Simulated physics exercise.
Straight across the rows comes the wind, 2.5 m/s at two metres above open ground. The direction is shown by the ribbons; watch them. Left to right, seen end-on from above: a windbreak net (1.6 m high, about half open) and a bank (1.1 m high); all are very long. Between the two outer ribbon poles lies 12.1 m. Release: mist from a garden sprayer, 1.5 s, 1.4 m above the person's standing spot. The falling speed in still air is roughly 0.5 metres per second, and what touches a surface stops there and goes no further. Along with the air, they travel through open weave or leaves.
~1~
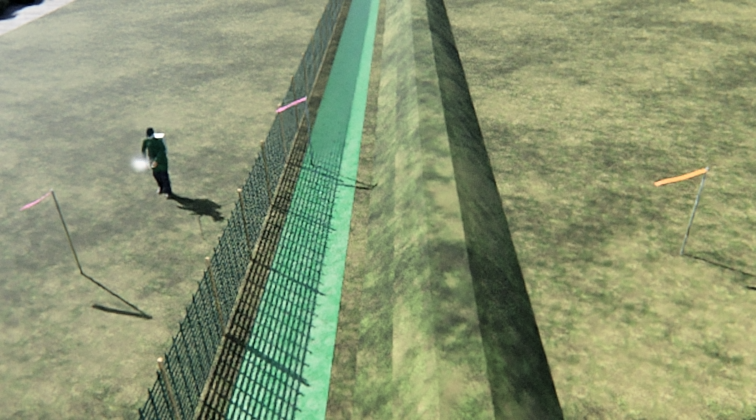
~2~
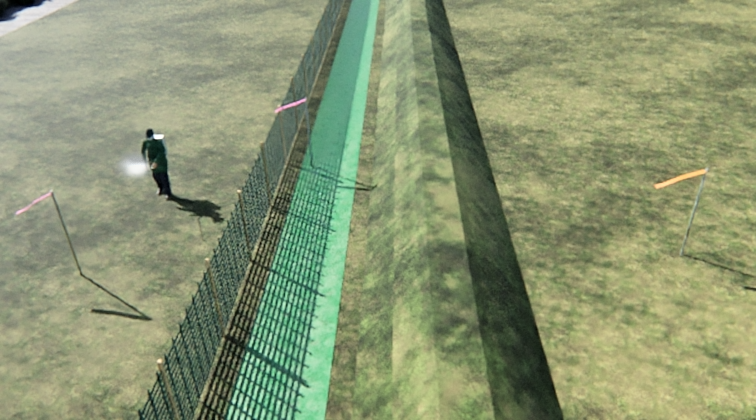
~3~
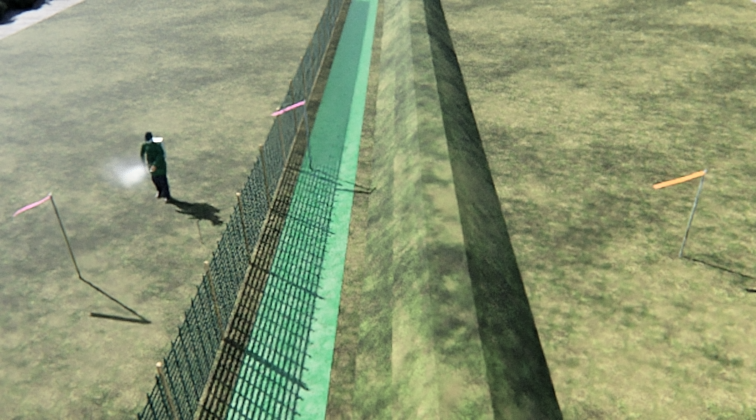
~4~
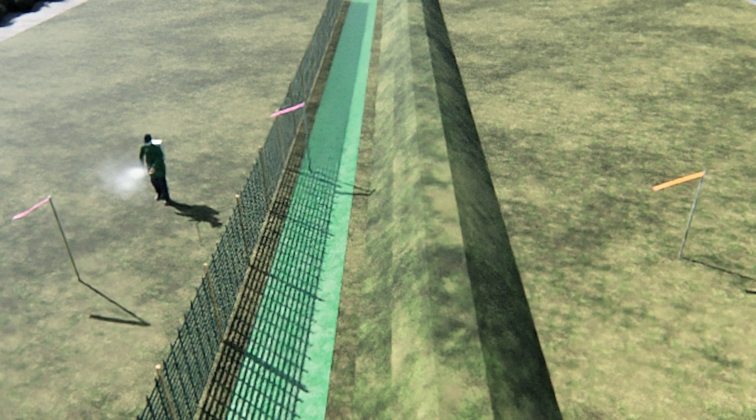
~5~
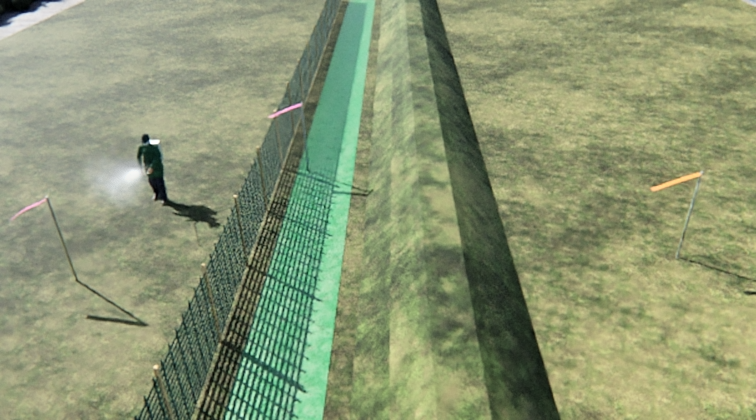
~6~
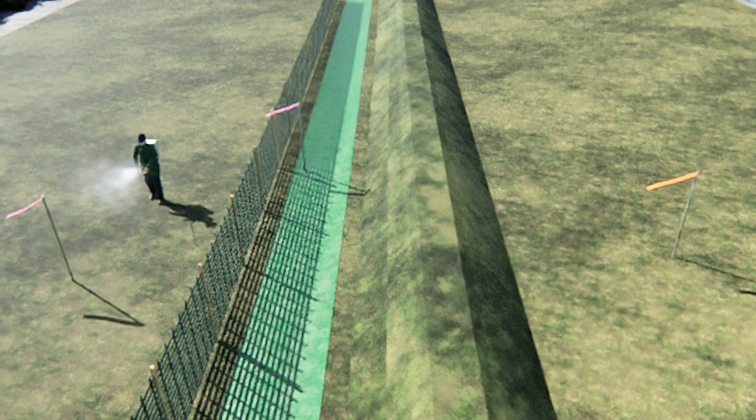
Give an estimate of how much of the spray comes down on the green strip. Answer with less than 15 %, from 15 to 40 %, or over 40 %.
Under 15 %.
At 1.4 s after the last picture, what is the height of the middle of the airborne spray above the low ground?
About 0.6 m high.
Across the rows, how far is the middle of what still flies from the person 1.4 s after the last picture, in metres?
Roughly 1.0 m.
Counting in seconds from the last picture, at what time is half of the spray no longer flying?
2.4 s.
Then, 1.4 s after the last picture, 0 % lies on the green strip; 15 % has touched down or left; the middle of what still flies is 0.6 m above the low ground, near (92, 198).
Then, 2.9 s after the last picture, 0 % lies on the green strip; 63 % has touched down or left; the middle of what still flies is 0.5 m above the low ground, near (43, 205).
Then, 6.9 s after the last picture, 0 % lies on the green strip; 97 % has touched down or left.
Then, 18.9 s after the last picture, 0 % lies on the green strip; 100 % has touched down or left.
Then, 43.9 s after the last picture, 0 % lies on the green strip; 100 % has touched down or left.
